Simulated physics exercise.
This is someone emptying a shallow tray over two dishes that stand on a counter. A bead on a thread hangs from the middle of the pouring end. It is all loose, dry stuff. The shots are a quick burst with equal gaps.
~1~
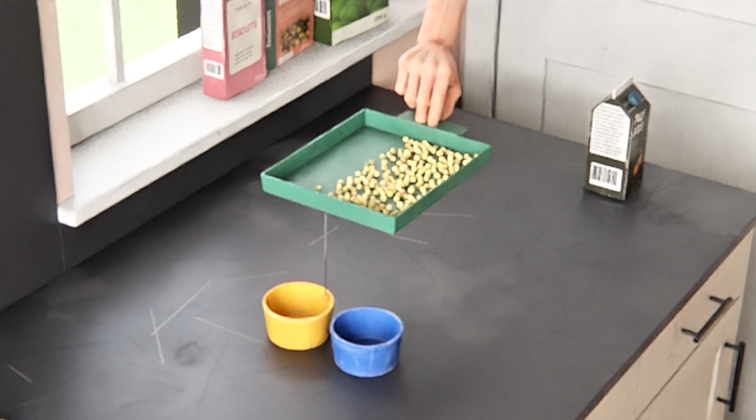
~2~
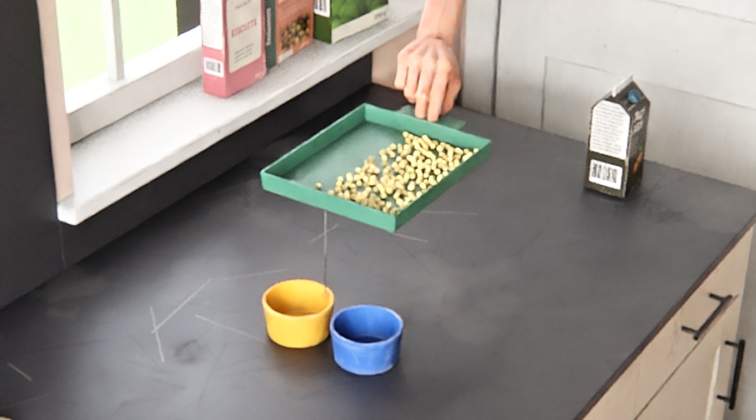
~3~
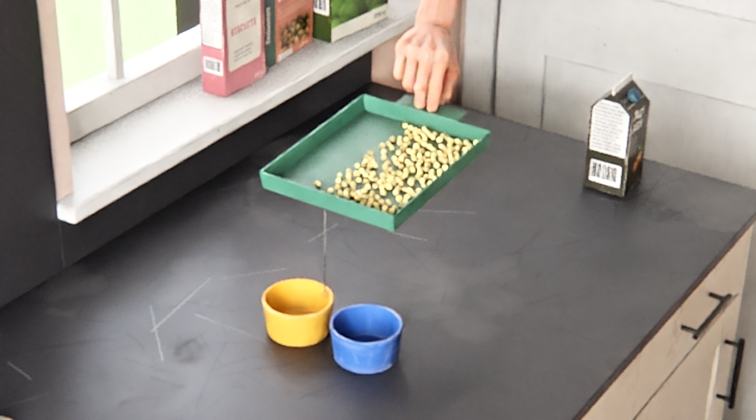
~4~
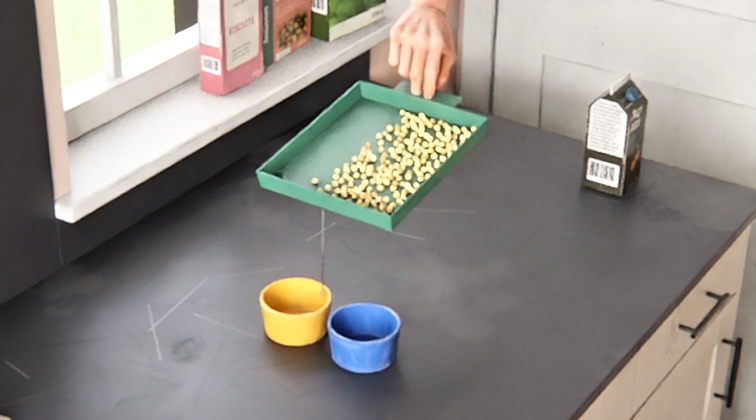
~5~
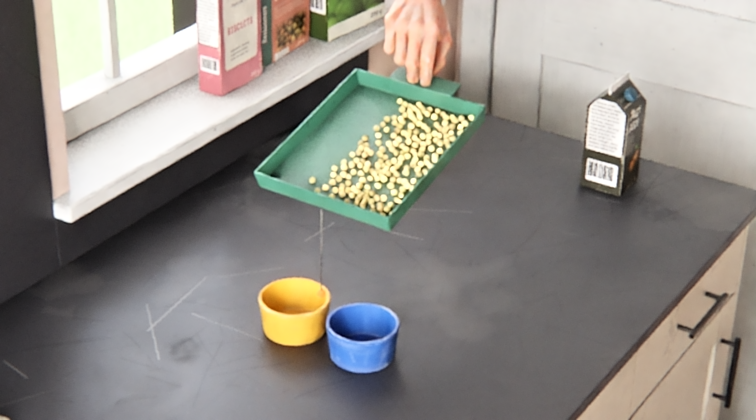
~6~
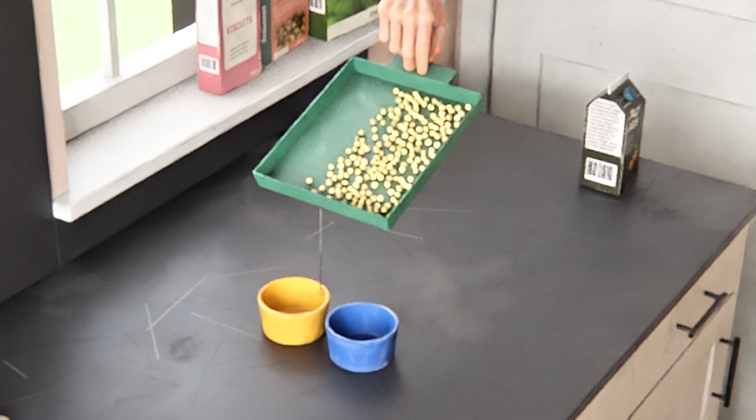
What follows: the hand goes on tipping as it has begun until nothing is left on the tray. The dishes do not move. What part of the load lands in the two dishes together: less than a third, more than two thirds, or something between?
In the dishes lies less than a third of it.
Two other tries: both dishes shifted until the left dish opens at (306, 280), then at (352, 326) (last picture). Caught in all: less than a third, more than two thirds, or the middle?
One: Less than a third. Two: Under a third.
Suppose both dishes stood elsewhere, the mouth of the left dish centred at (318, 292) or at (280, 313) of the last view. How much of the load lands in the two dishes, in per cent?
About 0 and 70 per cent.
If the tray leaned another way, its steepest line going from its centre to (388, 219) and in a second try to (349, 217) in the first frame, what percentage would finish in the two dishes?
The first gives 90 %, the second 40 %.
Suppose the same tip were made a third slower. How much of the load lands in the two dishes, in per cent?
It comes to 10 per cent or so.
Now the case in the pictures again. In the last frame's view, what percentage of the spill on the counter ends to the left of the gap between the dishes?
It comes to 80 per cent or so.
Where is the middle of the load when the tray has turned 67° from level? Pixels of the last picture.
Close to (350, 201).
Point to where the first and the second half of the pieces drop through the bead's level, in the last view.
First near (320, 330), later near (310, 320).
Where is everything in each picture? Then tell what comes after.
Corners of the pouring end near (264, 174) and (394, 217), level; middle of the load near (400, 182), soya beans; left dish near (279, 329); right dish near (348, 356); bead on its thread near (325, 298), in the first frame.
Corners of the pouring end near (263, 172) and (394, 215), level; middle of the load near (400, 178), in the second frame.
Corners of the pouring end near (262, 171) and (393, 215), tipped barely, level across its low end; middle of the load near (399, 173), in the third frame.
Corners of the pouring end near (259, 171) and (390, 215), tipped a little, level across its low end; middle of the load near (397, 166), in the fourth frame.
Corners of the pouring end near (257, 171) and (388, 216), tipped a little, level across its low end; middle of the load near (394, 161), in the fifth frame.
Corners of the pouring end near (255, 172) and (386, 217), tipped clearly, level across its low end; middle of the load near (391, 157), near a third on the move; left dish near (274, 324); right dish near (343, 351), in the sixth frame.
Shortly afterwards, tray tipped steeply; all but a few on the tray; only a few in the air.
Next, tray tipped past a quarter turn; the bulk on the tray; only a few in the right dish; a little outside both; a little in the air.
Some moments later, tray tipped past a quarter turn; a little in the right dish; only a few in the left dish; all but a few outside both.
In the end, tray tipped past a quarter turn; a little in the right dish; only a few in the left dish; all but a few outside both.
